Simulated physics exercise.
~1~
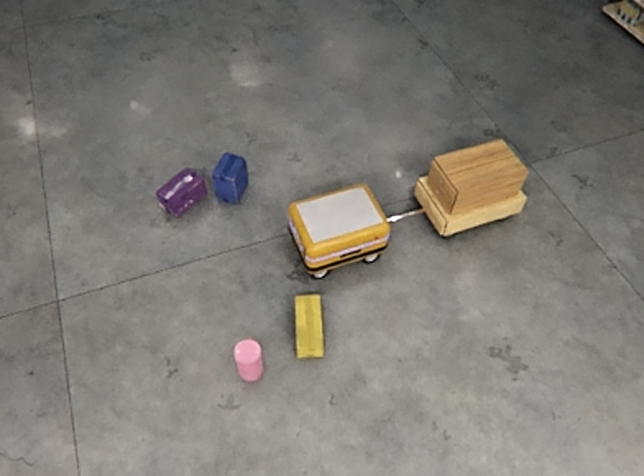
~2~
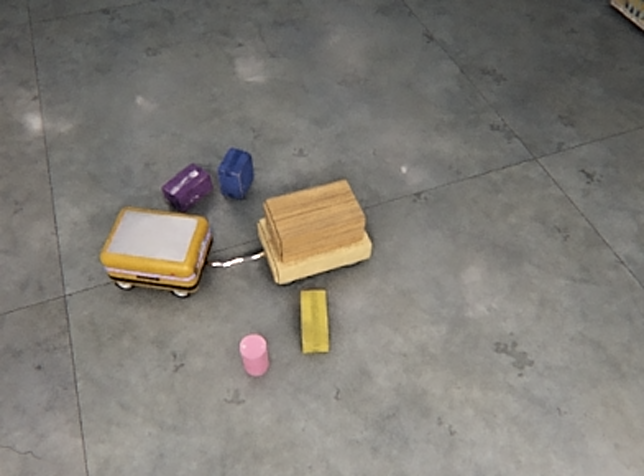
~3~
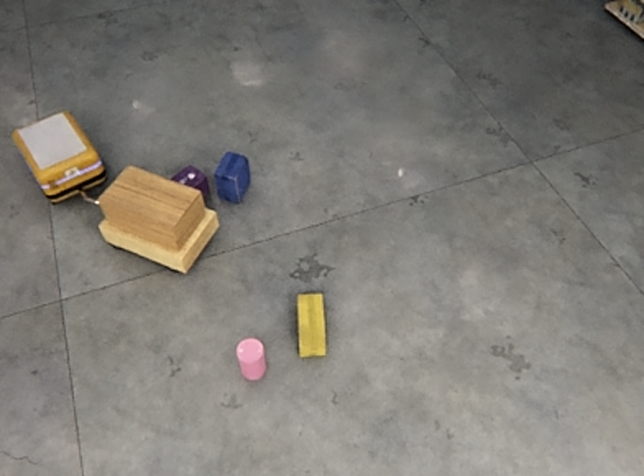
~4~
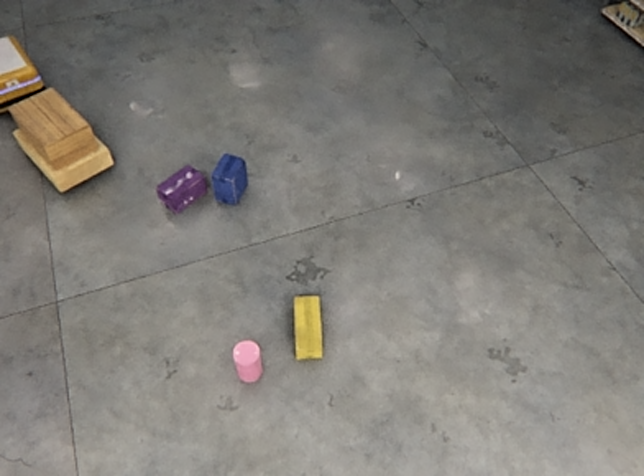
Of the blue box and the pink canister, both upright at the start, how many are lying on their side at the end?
None of them are. The blue box and the pink canister are both still standing upright at the end.
Yellow tug pulling a wood-loaded cart left between small boxes and a pink canister, then curving toward the upper left, all four pieces still in place.
